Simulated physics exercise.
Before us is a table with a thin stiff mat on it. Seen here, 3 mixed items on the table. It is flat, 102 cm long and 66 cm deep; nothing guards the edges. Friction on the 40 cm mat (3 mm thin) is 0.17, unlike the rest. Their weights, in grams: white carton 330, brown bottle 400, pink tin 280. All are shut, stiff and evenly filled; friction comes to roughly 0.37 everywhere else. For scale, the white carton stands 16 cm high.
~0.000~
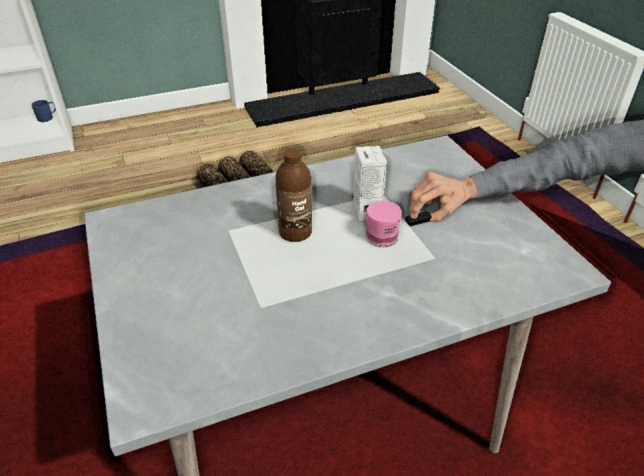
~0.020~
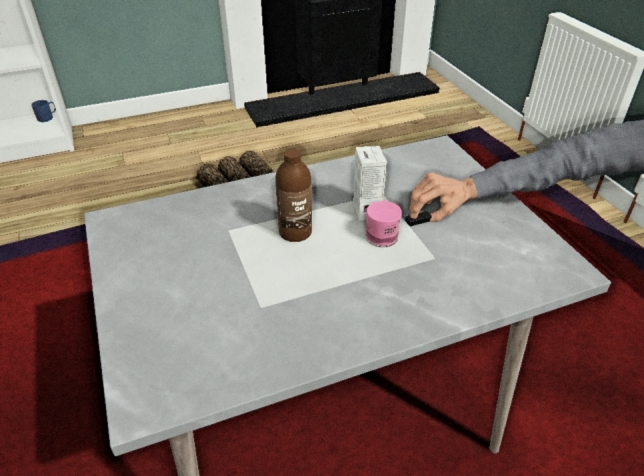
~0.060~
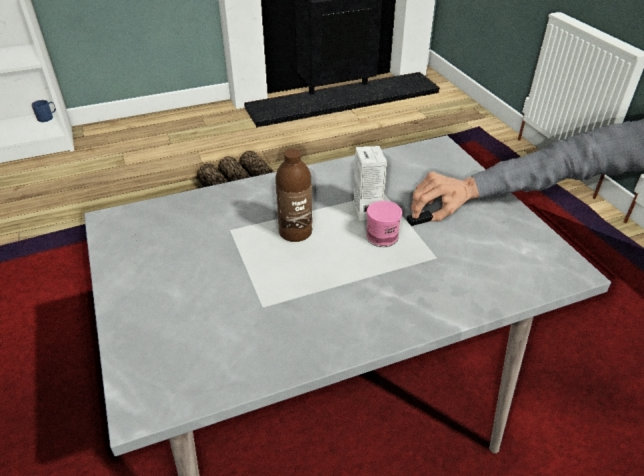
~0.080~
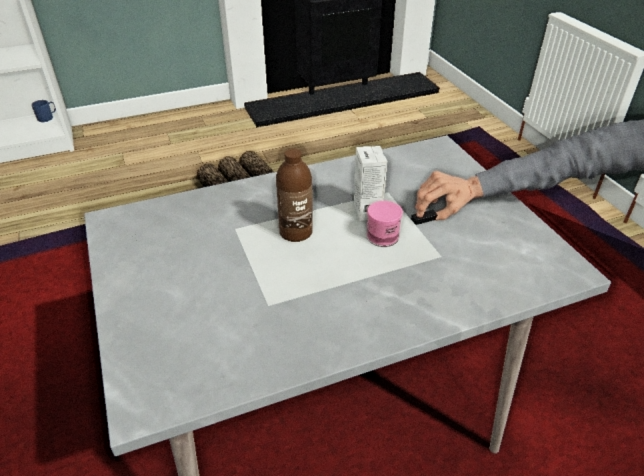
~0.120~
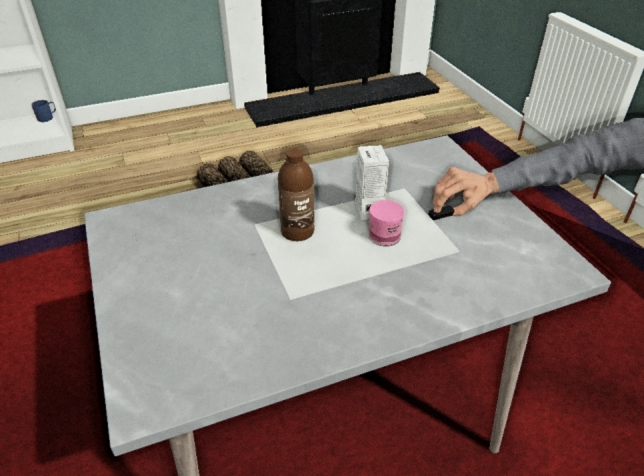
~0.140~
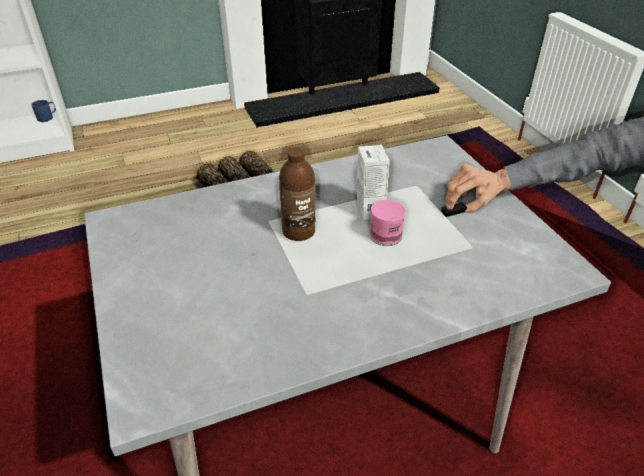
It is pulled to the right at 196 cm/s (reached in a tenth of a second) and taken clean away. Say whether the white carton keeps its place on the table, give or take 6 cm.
The white carton ends elsewhere.
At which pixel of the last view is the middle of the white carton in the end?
Around (442, 193).
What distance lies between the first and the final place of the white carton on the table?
Some 20 cm.
Around 0.24 s, 29 cm of pull; white carton shifted 3 cm near (382, 180); pink tin shifted 4 cm; brown bottle shifted 3 cm.
Around 0.44 s, 69 cm of pull; white carton at 11° to upright near (405, 177); pink tin shifted 9 cm; brown bottle shifted 3 cm.
Around 0.64 s, 100 cm of pull; white carton at 22° to upright near (412, 176); pink tin shifted 9 cm; brown bottle shifted 3 cm.
Finally (1.3 s), on their side or leaning hard on the table, white carton; not toppled but over 6 cm from the start, pink tin; brown bottle still in place (within 6 cm). Final places as that camera would see them, white carton near (442, 193).
